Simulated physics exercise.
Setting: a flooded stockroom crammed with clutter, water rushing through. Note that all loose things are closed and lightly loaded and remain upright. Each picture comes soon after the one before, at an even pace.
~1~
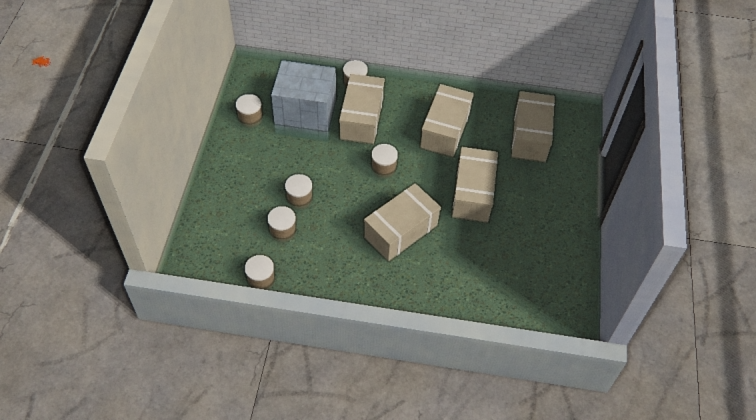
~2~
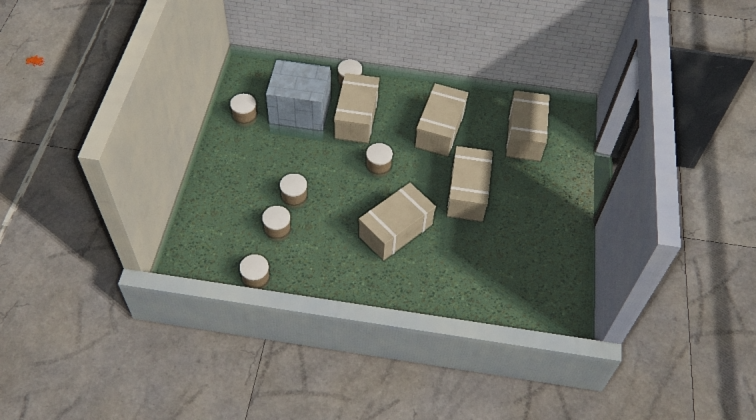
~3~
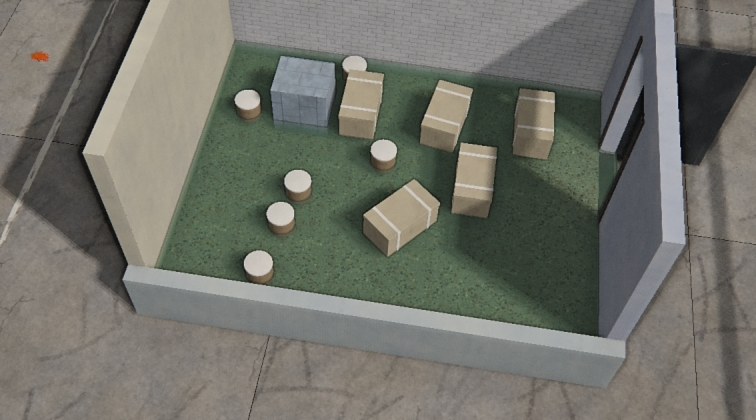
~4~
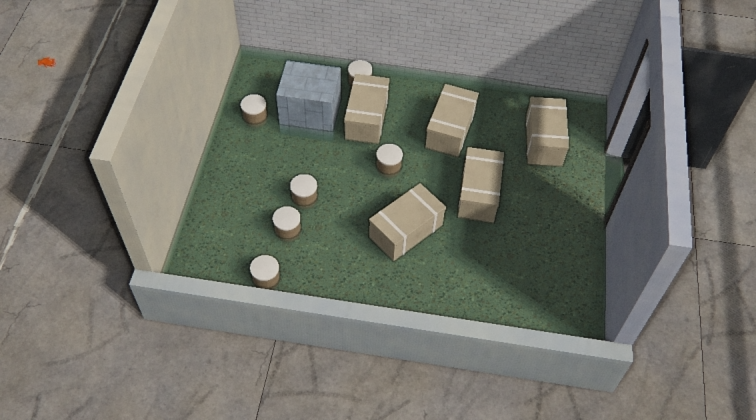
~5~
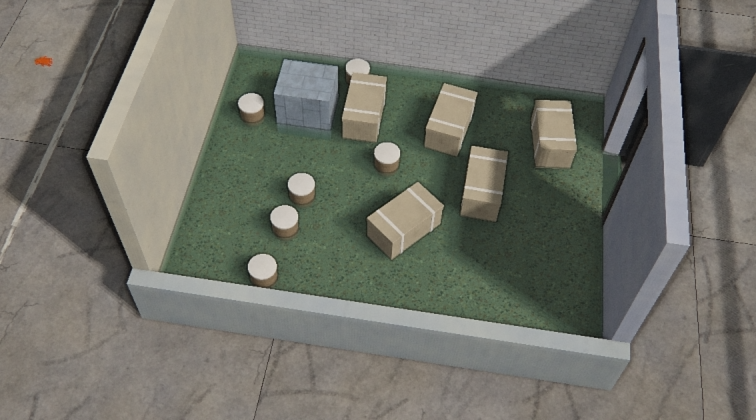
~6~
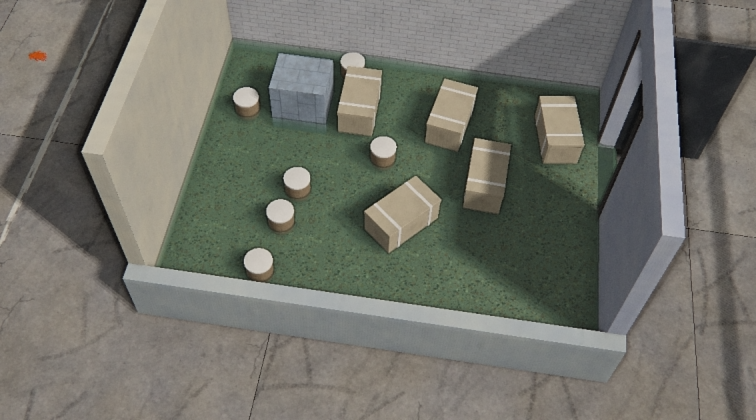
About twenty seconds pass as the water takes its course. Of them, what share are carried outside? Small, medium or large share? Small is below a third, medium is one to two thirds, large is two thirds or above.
A medium share.
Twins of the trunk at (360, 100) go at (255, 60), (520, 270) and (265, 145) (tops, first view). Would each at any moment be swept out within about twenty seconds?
First copy doesn't escape, second copy escapes, third copy doesn't escape.
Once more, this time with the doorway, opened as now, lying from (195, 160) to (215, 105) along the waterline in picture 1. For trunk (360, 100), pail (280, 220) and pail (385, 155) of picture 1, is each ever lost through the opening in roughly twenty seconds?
Remains, swept away, swept away.
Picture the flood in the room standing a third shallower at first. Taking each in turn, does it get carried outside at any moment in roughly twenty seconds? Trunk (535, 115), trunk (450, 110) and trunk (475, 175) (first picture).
Well, in turn they're removed, removed and removed.
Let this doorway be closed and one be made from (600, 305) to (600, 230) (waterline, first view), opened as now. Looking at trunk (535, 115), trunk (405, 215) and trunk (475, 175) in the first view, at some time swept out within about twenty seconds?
Taking them one after another, flushed away, then flushed away, then flushed away.
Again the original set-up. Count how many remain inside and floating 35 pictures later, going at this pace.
My tally gives 6.
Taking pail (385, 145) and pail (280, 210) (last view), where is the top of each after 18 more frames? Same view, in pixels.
I'd expect them close to (462, 144) and (319, 214).
A moment on, 1 of 11 are out; 10 afloat.
Next, 2 of 11 are out; 9 afloat.
Later, 5 of 11 are out; 6 afloat.
In the end, 5 of 11 are out; 6 afloat.
